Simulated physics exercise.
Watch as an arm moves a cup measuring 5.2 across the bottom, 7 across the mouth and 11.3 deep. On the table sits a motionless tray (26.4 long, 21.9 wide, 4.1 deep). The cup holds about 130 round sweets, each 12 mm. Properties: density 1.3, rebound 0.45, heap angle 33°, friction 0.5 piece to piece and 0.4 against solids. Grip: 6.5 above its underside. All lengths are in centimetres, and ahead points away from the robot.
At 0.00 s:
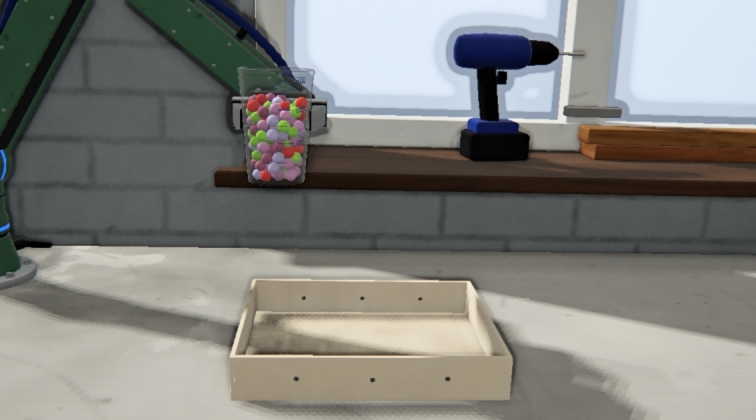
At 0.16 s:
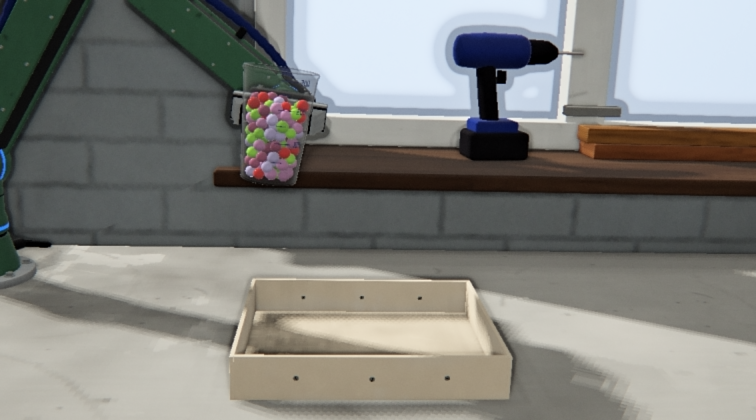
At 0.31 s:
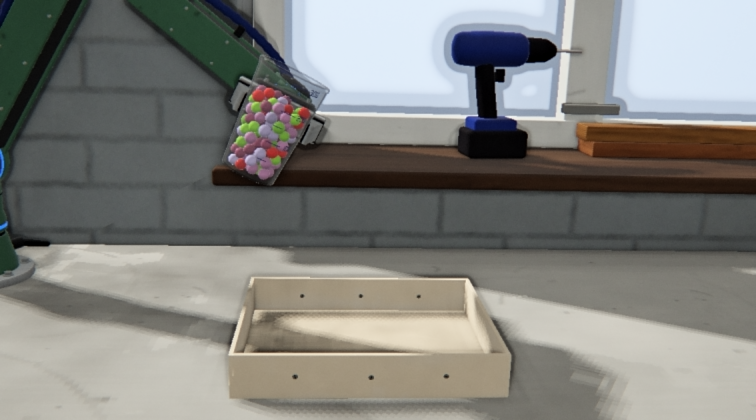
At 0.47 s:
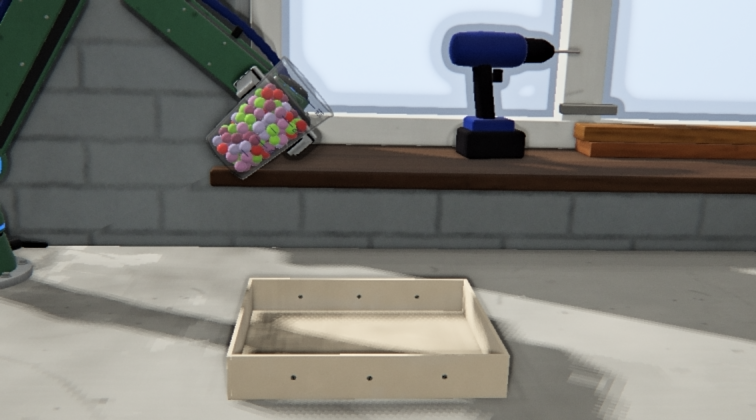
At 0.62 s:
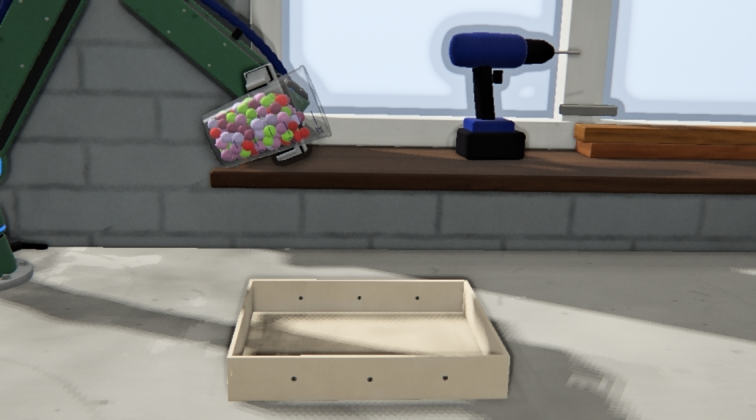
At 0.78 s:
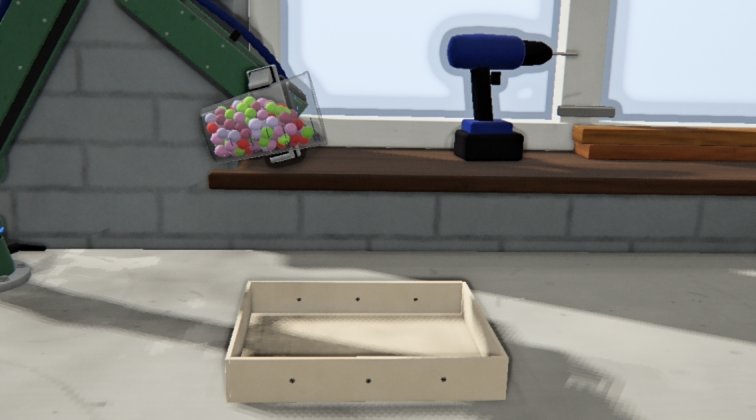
The clip shows a green robotic arm holding a clear cup of colourful round sweets above a still wooden tray, gradually tilting it to the right until it lies nearly sideways, the sweets shifting inside as it turns.
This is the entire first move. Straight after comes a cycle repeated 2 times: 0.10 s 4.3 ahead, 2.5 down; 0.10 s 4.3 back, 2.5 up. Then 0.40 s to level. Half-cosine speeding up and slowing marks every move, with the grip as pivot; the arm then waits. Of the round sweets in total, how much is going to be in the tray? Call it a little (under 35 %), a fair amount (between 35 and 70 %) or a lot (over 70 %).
A little.
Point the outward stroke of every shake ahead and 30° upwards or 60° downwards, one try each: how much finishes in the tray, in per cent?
You'd get some 85 per cent with the first setting and some 10 per cent with the second.
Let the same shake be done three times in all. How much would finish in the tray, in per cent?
That would give close to 30 percent.
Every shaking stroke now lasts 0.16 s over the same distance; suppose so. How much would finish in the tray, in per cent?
That would give around 15 per cent.
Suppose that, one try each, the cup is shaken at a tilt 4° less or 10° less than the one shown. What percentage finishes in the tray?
20 and 10 %.
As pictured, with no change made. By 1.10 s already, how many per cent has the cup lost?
Share gone: Around 15 %.
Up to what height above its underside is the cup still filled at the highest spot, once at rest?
8.5 cm.
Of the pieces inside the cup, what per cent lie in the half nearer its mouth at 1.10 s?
Close to 50 in a hundred.
After 1.10 s, tilted 74° forward, highest piece 25 above the table; 109 in the cup, 3 in the tray, 15 in flight or on a rim.
After 1.42 s, tilted 26° forward, highest piece 29 above the table; 95 in the cup, 28 in the tray, 3 on the table or floor, 1 in flight or on a rim.
After 1.78 s, level, highest piece 28 above the table; 95 in the cup, 28 in the tray, 4 on the table or floor.
After 2.83 s, level, highest piece 28 above the table; 95 in the cup, 28 in the tray, 4 on the table or floor.
In the end, 95 in the cup, 28 in the tray, 4 on the table or floor. That is 22 % in the tray.
